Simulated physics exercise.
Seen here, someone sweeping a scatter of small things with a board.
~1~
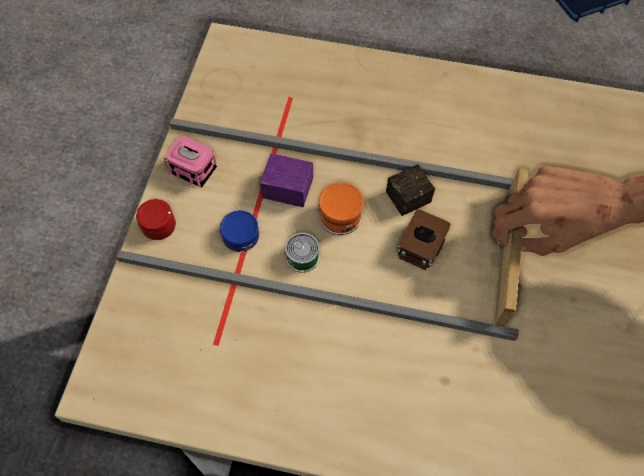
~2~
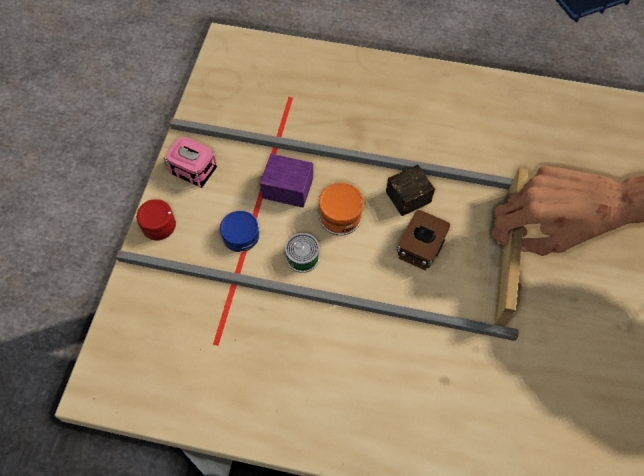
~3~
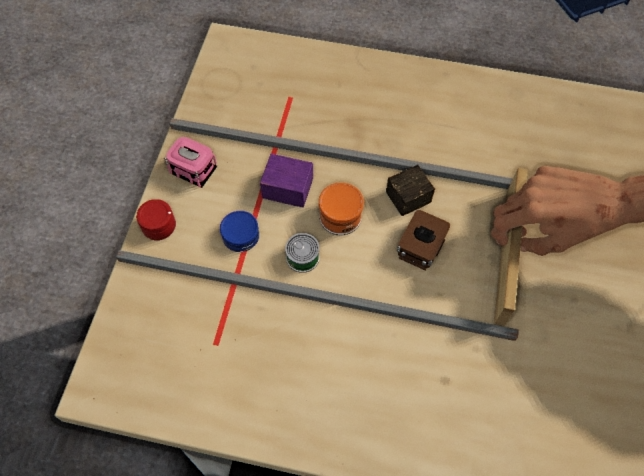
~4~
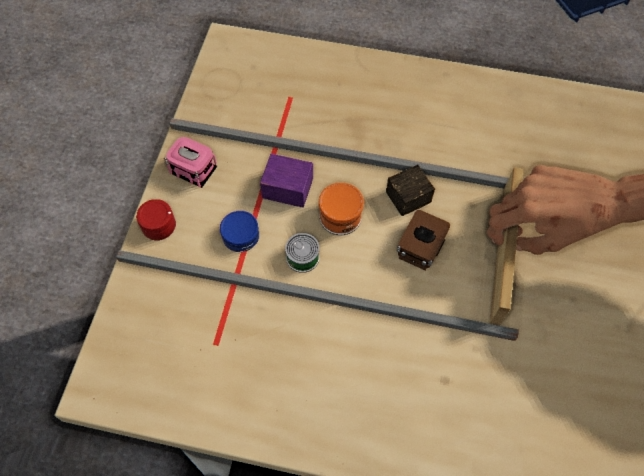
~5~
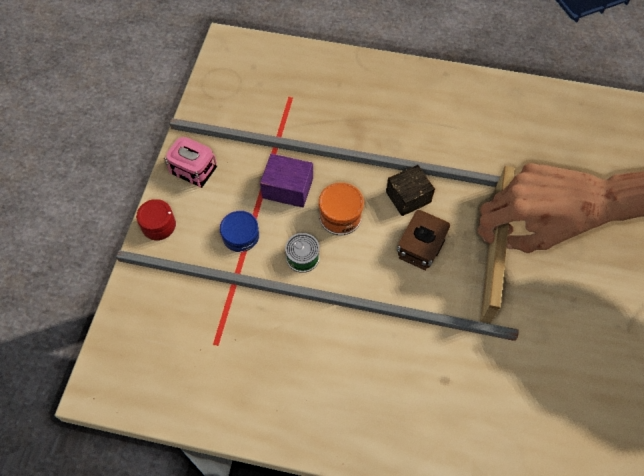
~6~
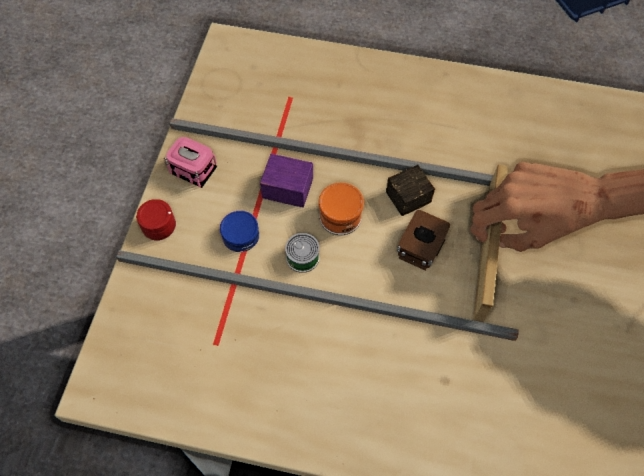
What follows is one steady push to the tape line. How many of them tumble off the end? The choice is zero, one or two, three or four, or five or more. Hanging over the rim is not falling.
Outcome: The number that fall off is zero.
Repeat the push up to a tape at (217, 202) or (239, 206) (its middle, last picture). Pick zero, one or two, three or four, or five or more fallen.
Taking them in turn, either one or two; zero.
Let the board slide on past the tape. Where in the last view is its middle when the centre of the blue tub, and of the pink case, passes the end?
Its middle is around (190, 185) and around (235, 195).
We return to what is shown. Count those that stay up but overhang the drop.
It comes to 0.
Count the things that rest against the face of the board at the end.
It touches 3.
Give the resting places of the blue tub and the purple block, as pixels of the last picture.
The blue tub stops around (196, 233); the purple block around (216, 157).
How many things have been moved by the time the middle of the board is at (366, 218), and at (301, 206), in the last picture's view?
The counts are 4 and 6.
Early on, none off yet; red lid at rest near (156, 220); pink case at rest near (191, 161); blue tub at rest near (240, 232).
Finally, the number that fall off is zero.
